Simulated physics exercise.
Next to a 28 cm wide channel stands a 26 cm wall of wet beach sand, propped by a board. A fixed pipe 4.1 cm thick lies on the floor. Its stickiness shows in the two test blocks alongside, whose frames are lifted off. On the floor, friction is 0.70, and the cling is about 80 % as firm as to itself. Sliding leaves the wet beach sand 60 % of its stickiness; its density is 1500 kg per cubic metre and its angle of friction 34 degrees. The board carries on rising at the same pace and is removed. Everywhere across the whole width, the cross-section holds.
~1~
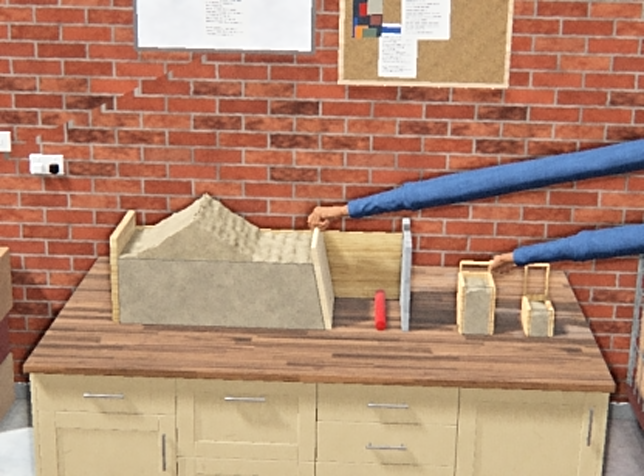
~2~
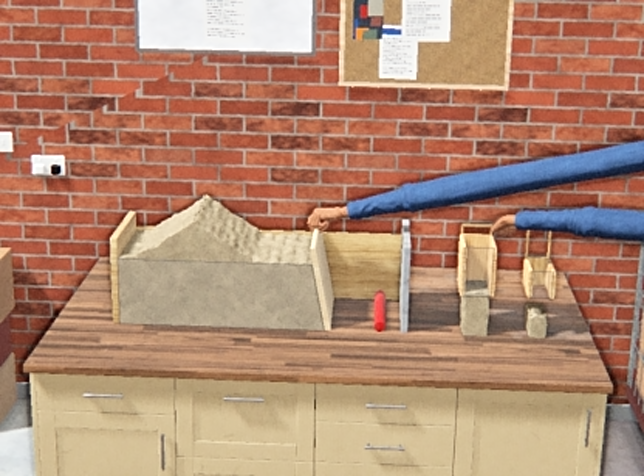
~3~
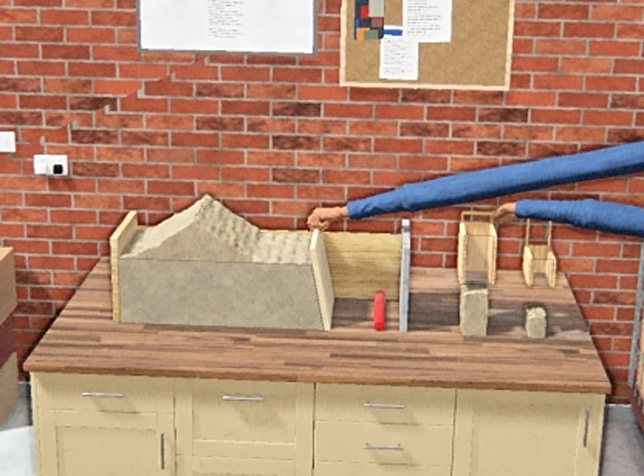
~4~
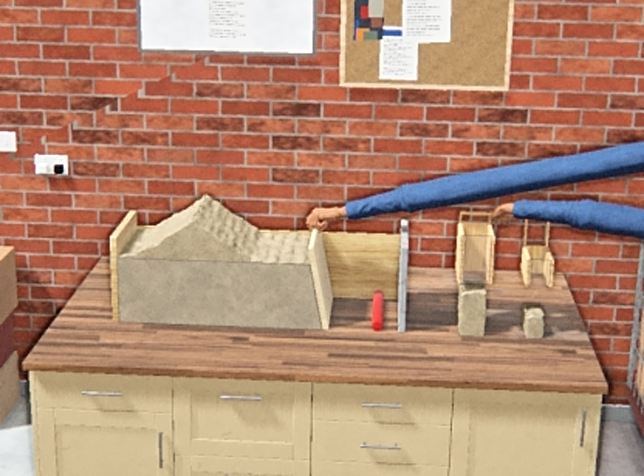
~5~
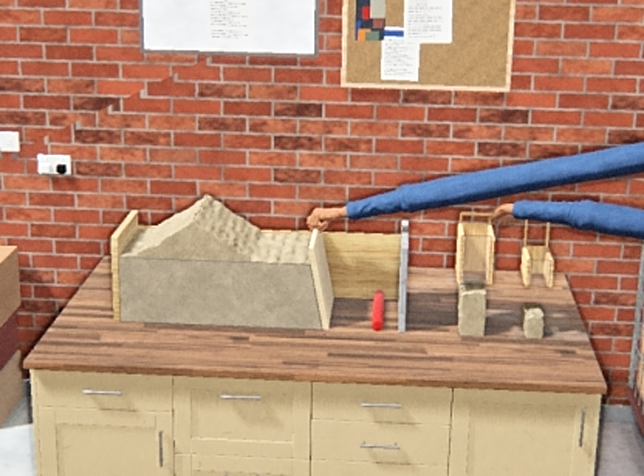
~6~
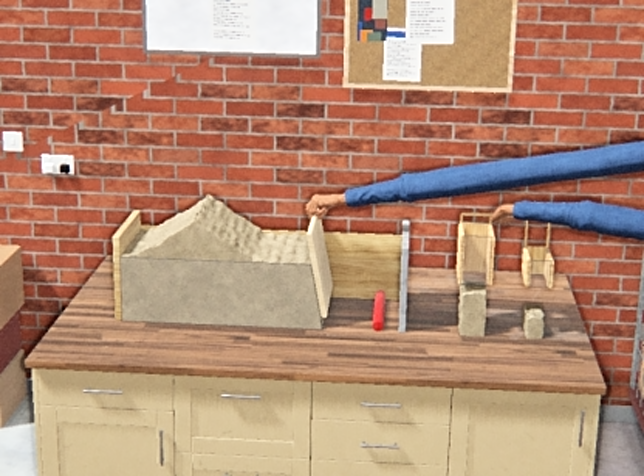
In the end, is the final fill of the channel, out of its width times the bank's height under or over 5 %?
It should end up short of 5 %.
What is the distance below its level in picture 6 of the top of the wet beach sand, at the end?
I'd put it at close to 0.0 cm.
Last picture + 0.19 s, the face still stands, with nothing on top of the pipe; the channel is 0 % full.
Last picture + 0.43 s, the face still stands, with nothing on top of the pipe; the channel is 0 % full.
Last picture + 0.66 s, the face still stands, with nothing on top of the pipe; the channel is 0 % full.
Last picture + 0.89 s, the face still stands, with nothing on top of the pipe; the channel is 0 % full.
Last picture + 0.94 s, the face still stands, with nothing on top of the pipe; the channel is 0 % full.
